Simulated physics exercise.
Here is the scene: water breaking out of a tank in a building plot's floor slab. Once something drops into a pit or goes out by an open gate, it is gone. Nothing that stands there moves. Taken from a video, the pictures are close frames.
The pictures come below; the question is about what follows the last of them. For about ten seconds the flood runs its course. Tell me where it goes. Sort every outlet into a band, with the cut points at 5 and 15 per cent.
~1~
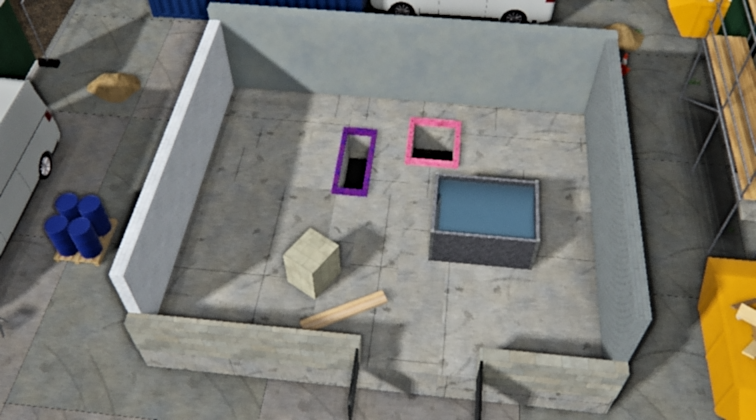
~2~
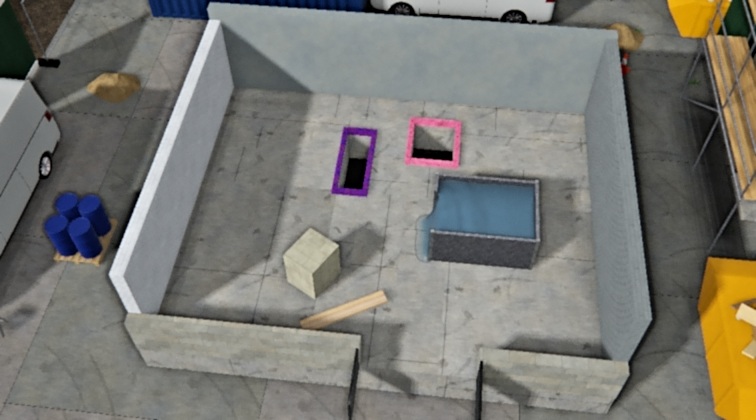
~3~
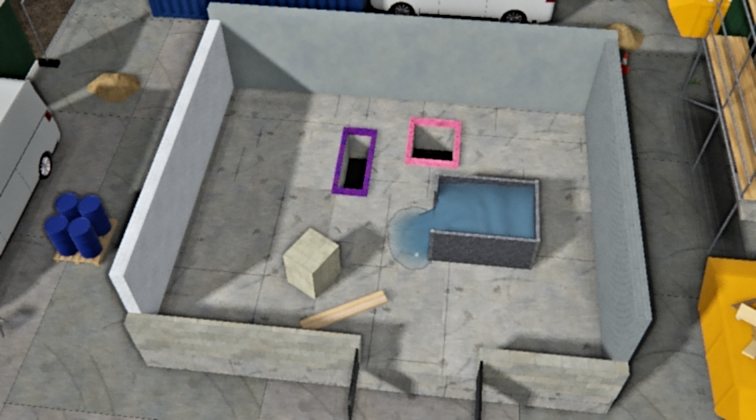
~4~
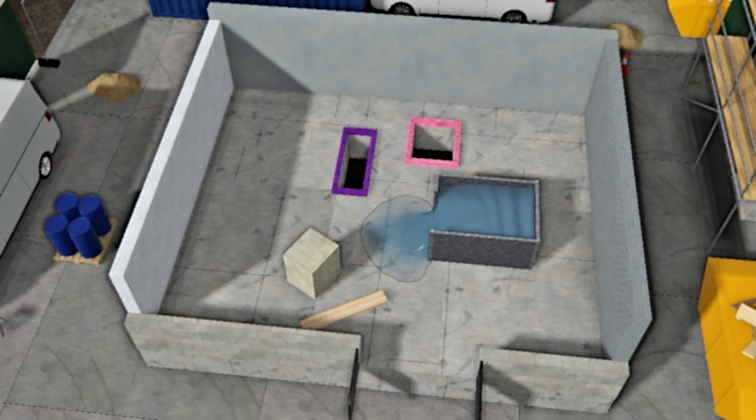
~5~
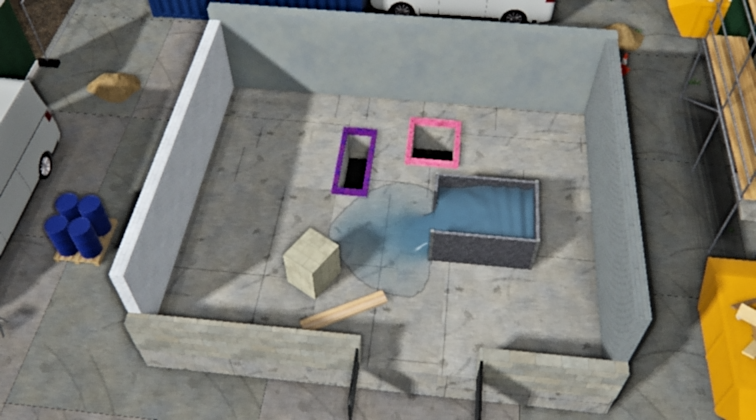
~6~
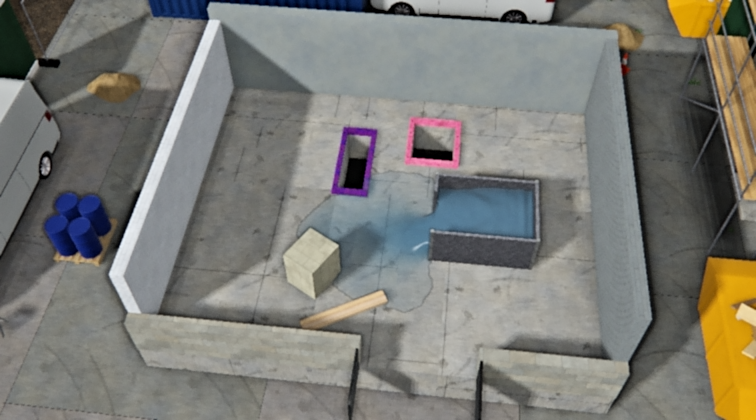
Final shares: The gate under 5 %; the purple pit under 5 %; the pink pit under 5 %.
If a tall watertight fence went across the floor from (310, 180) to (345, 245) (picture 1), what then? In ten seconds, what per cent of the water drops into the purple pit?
I'd put the purple pit at roughly 15 %.
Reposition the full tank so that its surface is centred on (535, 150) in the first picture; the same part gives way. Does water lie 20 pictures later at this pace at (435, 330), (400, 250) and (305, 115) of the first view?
In sequence: Unflooded, next inundated, then unflooded.
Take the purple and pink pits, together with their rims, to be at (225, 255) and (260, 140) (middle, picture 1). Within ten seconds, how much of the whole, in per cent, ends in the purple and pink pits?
Of the total, the purple pit holds 14 per cent and the pink pit 2 per cent.
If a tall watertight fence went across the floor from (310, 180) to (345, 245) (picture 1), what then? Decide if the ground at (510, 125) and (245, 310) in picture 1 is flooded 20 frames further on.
Going in order, I'd say kept out of it and drenched.
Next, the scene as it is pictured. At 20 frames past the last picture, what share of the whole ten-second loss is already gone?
My estimate is roughly 60 percent.
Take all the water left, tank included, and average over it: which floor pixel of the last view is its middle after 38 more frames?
That comes out near (313, 219).
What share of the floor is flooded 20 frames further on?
I'd say close to 45 per cent.
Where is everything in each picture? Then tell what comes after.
In the first picture, the open tank at (485, 209) is whole and still.
In the second picture, water pours out at (434, 231) and has run to (426, 218).
In the third picture, the front is at (394, 222), out from the gap at (434, 231).
In the fourth picture, water pours out at (434, 232) and has run to (368, 222).
In the fifth picture, water pours out at (434, 232) and has run to a hidden place.
In the sixth picture, water pours out at (434, 232) and has run to a hidden place.
A moment on, water covers 25 % of the floor; the gate 0 %, the purple pit 1 %, the pink pit 0 %.
Next, water covers 35 % of the floor; the gate 0 %, the purple pit 2 %, the pink pit 0 %.
Then, water covers 45 % of the floor; the gate 1 %, the purple pit 3 %, the pink pit 0 %.
Later, water covers 55 % of the floor; the gate 1 %, the purple pit 3 %, the pink pit 0 %.
In the end, water covers 80 % of the floor; the gate 3 %, the purple pit 3 %, the pink pit 0 %.
